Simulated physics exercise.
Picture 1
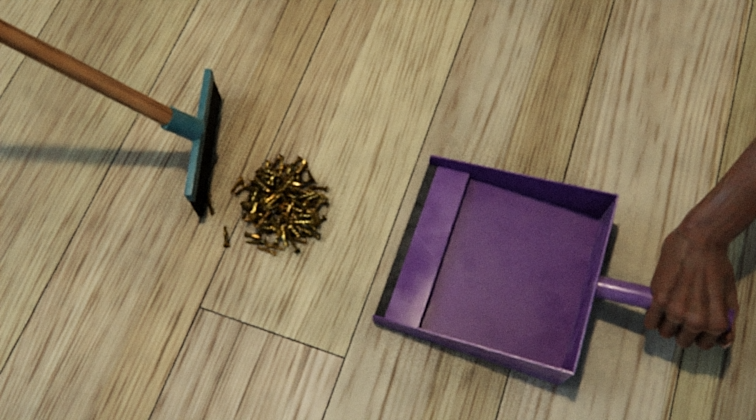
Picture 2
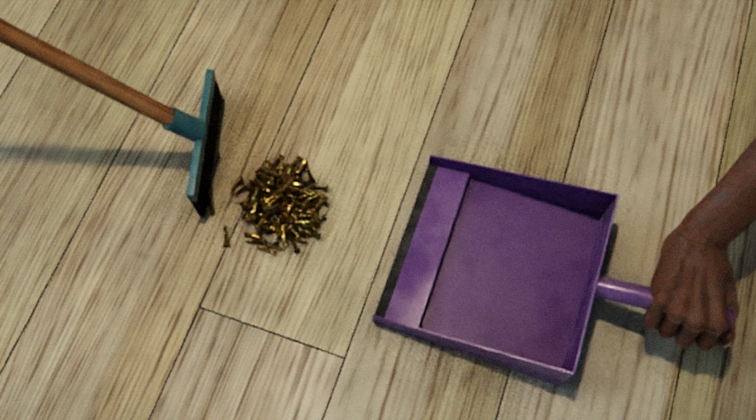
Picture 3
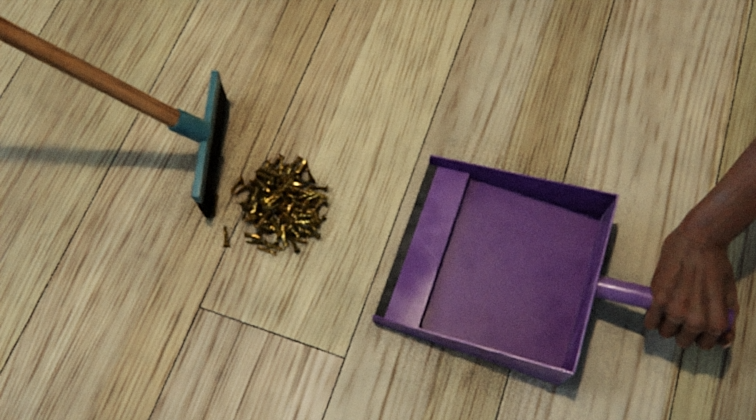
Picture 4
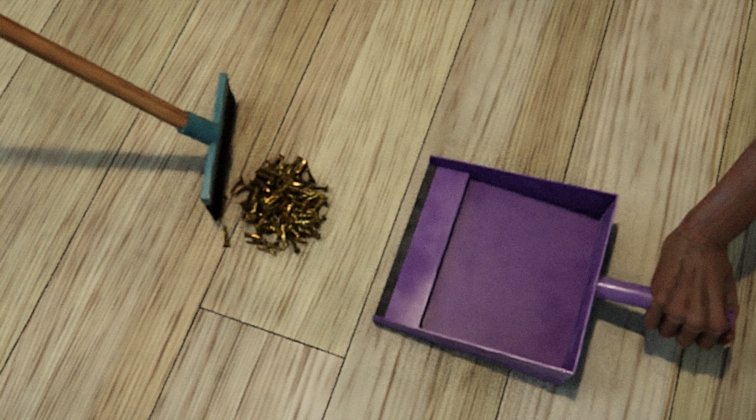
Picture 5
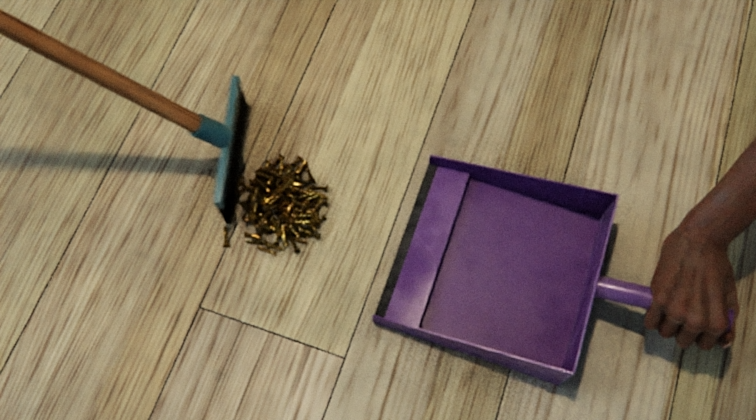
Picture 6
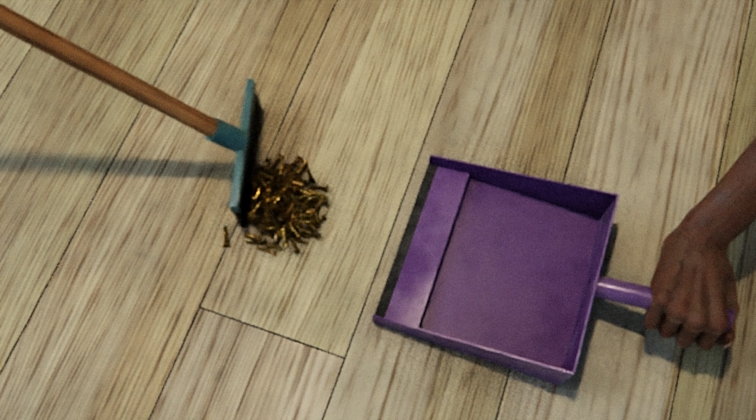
On a wood-plank floor, a teal squeegee slides right into a pile of brass-coloured screws.
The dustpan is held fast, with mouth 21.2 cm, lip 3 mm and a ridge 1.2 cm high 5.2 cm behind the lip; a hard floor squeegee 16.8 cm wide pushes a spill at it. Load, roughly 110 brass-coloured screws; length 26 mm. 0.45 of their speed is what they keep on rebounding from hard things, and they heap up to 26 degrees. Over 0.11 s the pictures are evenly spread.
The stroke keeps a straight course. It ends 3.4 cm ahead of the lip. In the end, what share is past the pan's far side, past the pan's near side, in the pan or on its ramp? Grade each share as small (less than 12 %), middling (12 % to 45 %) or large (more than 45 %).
Past the pan's far side - small, past the pan's near side - small, in the pan or on its ramp - middling.
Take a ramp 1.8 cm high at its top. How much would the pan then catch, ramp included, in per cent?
In that case roughly 25 percent.
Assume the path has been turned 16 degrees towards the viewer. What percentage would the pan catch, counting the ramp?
20 per cent.
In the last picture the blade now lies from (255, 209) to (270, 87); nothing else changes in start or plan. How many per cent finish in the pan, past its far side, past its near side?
Pan 35, far 10, near 5.
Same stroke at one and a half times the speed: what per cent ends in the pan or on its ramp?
About 50 %.
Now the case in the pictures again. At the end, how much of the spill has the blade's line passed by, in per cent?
Around 5 in a hundred.
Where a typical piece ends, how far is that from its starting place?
It comes to some 14 cm.
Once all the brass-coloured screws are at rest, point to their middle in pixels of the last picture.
After settling, the middle sits near (398, 226).
Then, 0.11 s after the last picture, middle of the blade 12 cm from the lip; 0 % over the lip, far side 0 %, near side 0 %.
Then, 0.18 s after the last picture, middle of the blade 7 cm from the lip; 0 % over the lip, far side 0 %, near side 0 %.
Then, 0.38 s after the last picture, middle of the blade 6 cm from the lip; 25 % over the lip, far side 5 %, near side 0 %.
In the end, far side 5 %, near side 0 %, pan 25 %, in front of the lip or behind the blade 75 %.
